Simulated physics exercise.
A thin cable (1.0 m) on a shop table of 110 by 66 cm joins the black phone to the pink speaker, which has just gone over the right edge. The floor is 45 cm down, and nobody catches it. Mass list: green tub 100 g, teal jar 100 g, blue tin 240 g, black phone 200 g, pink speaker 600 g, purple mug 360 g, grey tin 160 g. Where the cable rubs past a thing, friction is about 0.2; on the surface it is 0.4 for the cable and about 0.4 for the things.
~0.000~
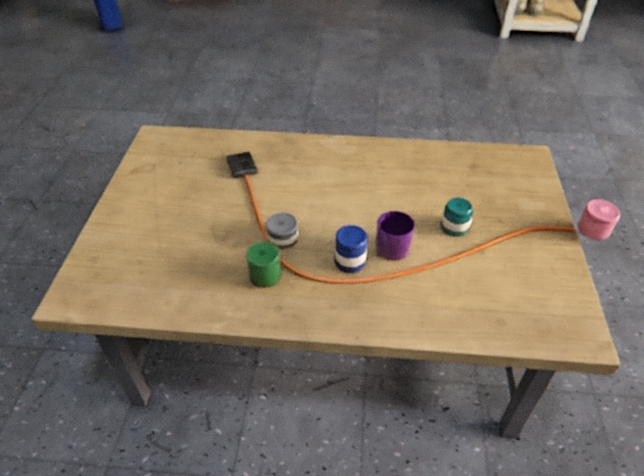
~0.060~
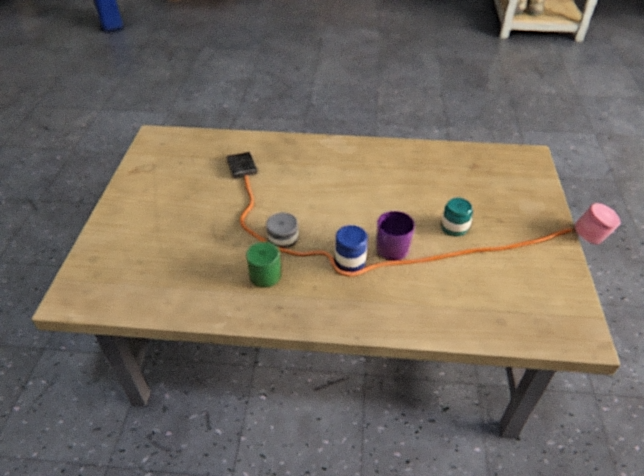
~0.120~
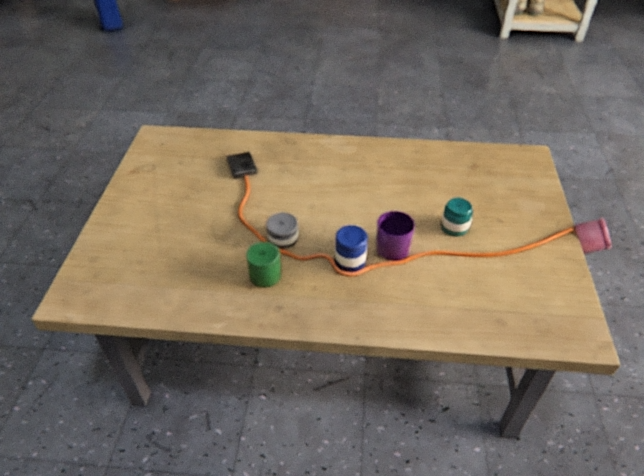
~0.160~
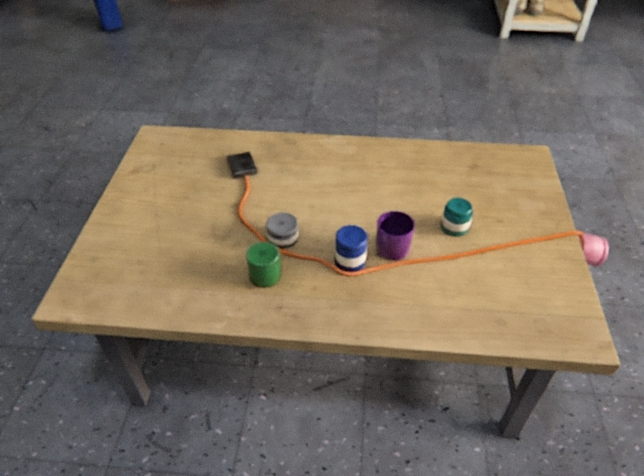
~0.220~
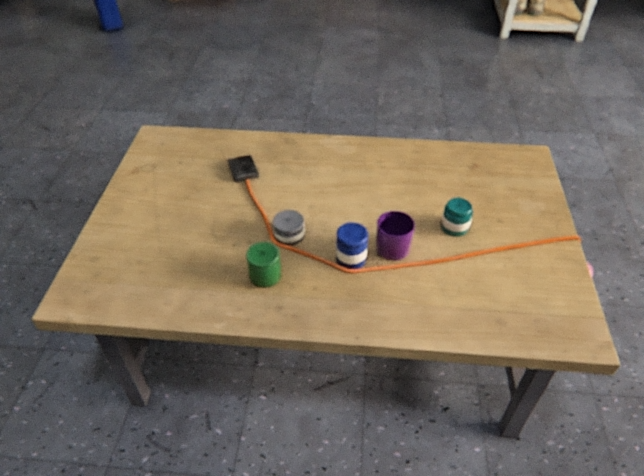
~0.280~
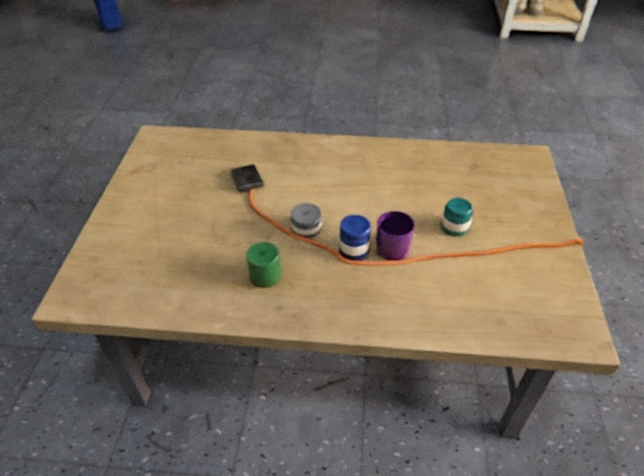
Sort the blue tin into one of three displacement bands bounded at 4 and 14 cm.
Band: Moderate.
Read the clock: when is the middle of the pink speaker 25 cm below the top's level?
0.34 s.
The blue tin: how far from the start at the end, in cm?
The blue tin ends up 8 cm from where it started.
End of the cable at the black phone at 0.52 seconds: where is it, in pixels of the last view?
Near (314, 226).
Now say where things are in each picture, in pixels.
Blue tin (352, 235); cable runs through (532, 229) (459, 256) (368, 280) (255, 206), in the first picture.
Pink speaker (602, 214); cable runs through (536, 241) (250, 206), in the second picture.
Pink speaker (593, 236); cable runs through (538, 244) (241, 207), in the third picture.
Pink speaker (587, 250); cable runs through (546, 238) (370, 270) (240, 207), in the fourth picture.
Blue tin (352, 233); grey tin (288, 220); black phone (243, 166); cable runs through (570, 238) (261, 209), in the fifth picture.
Blue tin (356, 224); cable runs through (515, 247) (422, 258) (336, 254) (267, 218), in the sixth picture.
After 0.5 s, the cable's tail end at (314, 226); blue tin 7 cm off its start, black phone 25 cm off its start, grey tin 12 cm off its start.
After 0.7 s, the cable's tail end at (326, 233); blue tin 7 cm off its start, black phone 33 cm off its start, grey tin 12 cm off its start.
After 1.0 s, the cable's tail end at (326, 233); blue tin 7 cm off its start at (364, 212), black phone 33 cm off its start at (313, 240), grey tin 12 cm off its start at (332, 204).
After 1.2 s, the cable's tail end at (326, 233); blue tin 7 cm off its start, black phone 33 cm off its start, grey tin 12 cm off its start.
After 2.4 s, the cable's tail end at (326, 233); blue tin 7 cm off its start at (364, 212), black phone 33 cm off its start at (313, 240), grey tin 12 cm off its start at (332, 204), pink speaker over the edge.
